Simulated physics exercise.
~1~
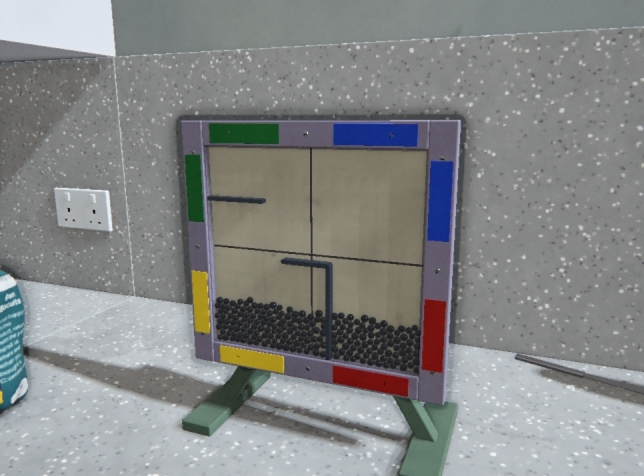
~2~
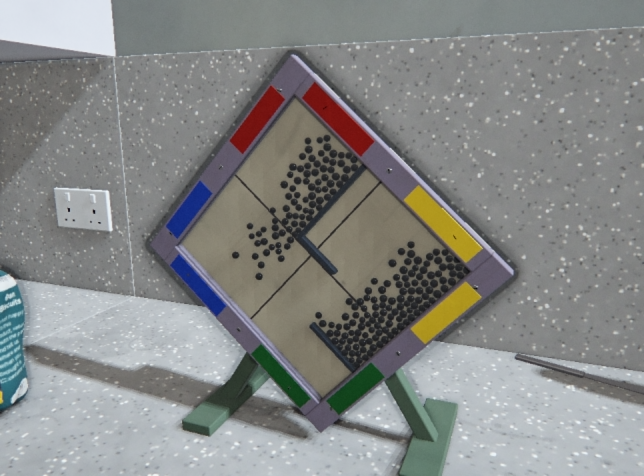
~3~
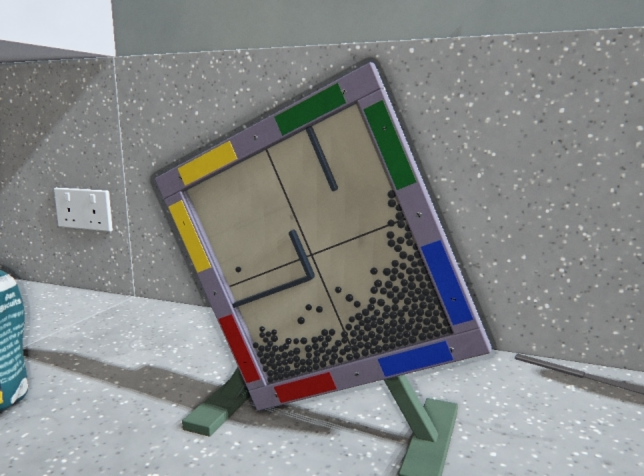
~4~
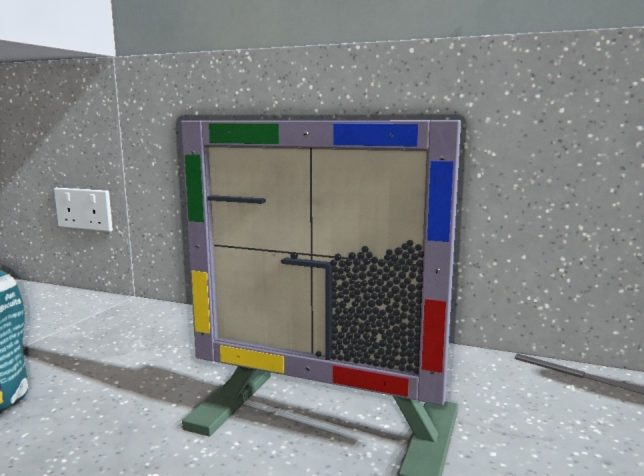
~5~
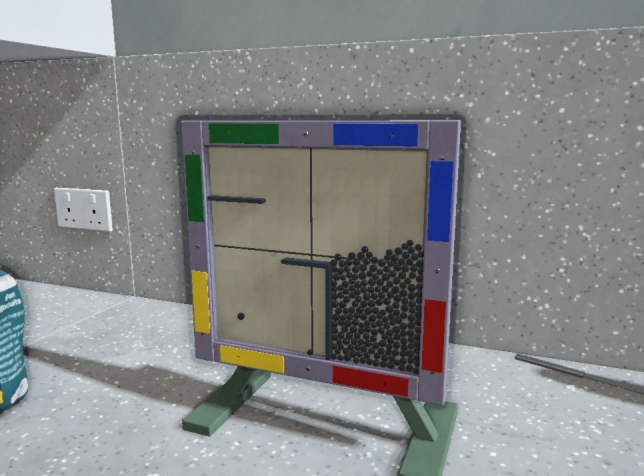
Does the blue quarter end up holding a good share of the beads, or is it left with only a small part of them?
The blue quarter is left with only a small part, just the top of the heap. Nearly all the beads rest in the red quarter, while green and yellow hold next to none.
